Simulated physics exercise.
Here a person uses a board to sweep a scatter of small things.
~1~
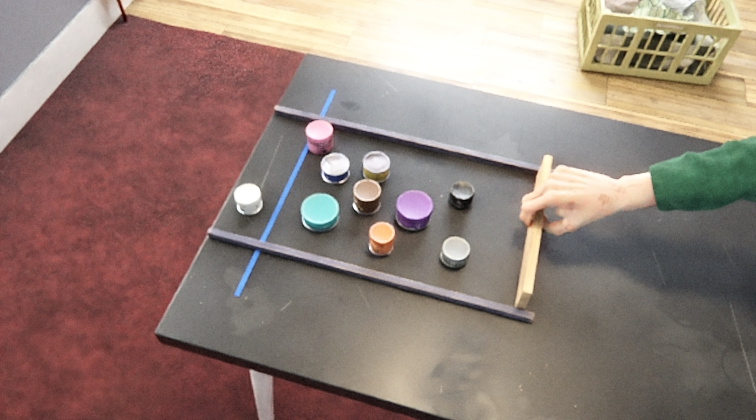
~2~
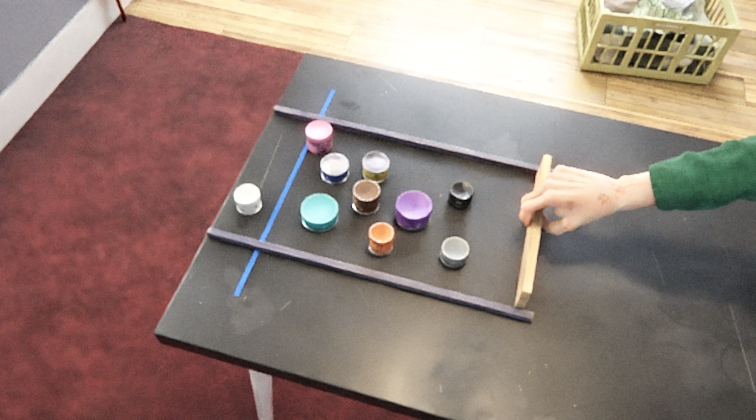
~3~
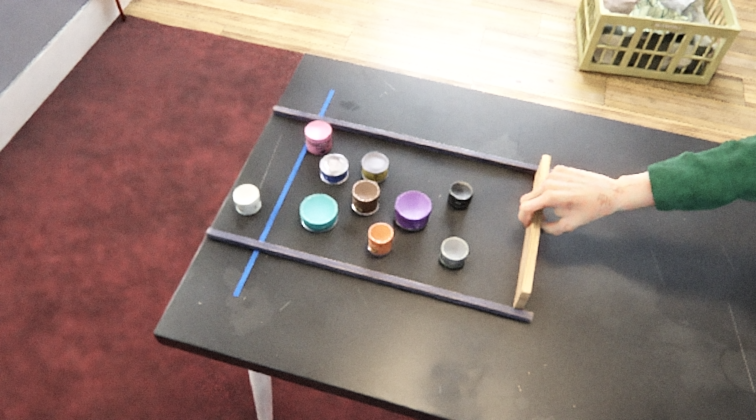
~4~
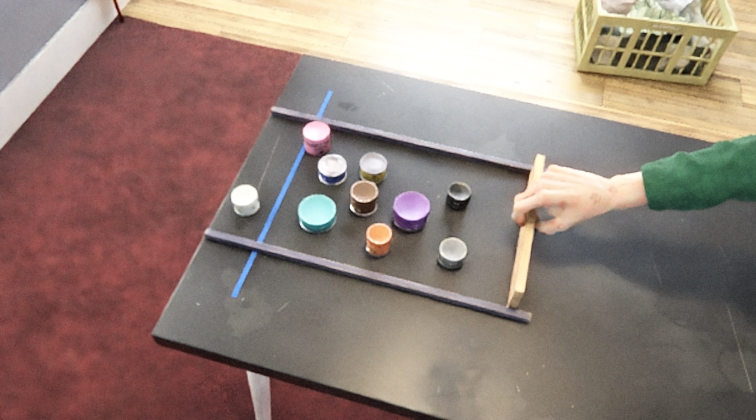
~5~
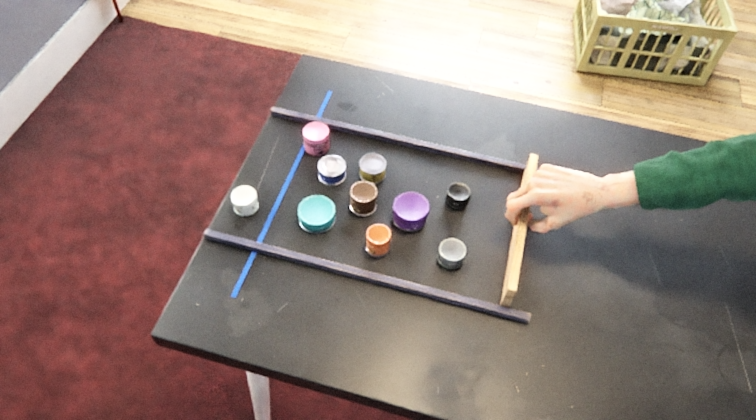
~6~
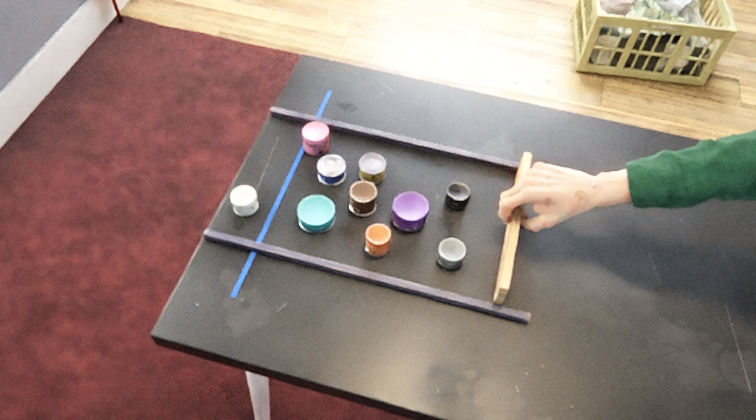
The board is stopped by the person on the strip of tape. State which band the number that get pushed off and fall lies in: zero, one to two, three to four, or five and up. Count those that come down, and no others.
Most likely one of them, or two, will slide off.
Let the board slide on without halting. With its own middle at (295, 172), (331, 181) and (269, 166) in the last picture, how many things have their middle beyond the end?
Taking the places in turn, the counts are 1, 0 and 5.
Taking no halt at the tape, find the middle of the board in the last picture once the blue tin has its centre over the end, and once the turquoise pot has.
Roughly at (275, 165) and roughly at (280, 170).
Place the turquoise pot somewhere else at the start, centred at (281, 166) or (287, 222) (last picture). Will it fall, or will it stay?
First spot: Gone; second: Safe.
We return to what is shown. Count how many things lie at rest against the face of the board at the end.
5.
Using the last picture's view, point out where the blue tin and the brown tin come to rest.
The first comes to rest at (263, 154), and the second at (241, 166).
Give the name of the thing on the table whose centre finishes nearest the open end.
I reckon it's the brown tin.
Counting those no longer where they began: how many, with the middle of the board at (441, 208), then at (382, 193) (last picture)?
The number moved is 2 and then 6.
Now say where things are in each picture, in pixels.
In the first frame, white tin (249, 200); pink tub (320, 138); blue tin (335, 169); board (535, 229); tape (292, 180).
In the second frame, pink tub (319, 138); grey tin (455, 253).
In the third frame, blue tin (334, 169); orange tin (381, 240).
In the fourth frame, white tin (246, 201); board (527, 228).
In the fifth frame, pink tub (316, 139); purple tin (411, 212).
In the sixth frame, white tin (245, 201); pink tub (316, 139); blue tin (332, 170); board (513, 225); tape (288, 181).
Soon after, none off yet; white tin at rest near (245, 201); pink tub at rest near (316, 139); blue tin at rest near (332, 170).
Then, none off yet; white tin at rest near (244, 201); pink tub moved a little near (306, 135); blue tin moved about its own width near (300, 164).
By the end, the number that fall off is one or two; fallen, white tin.
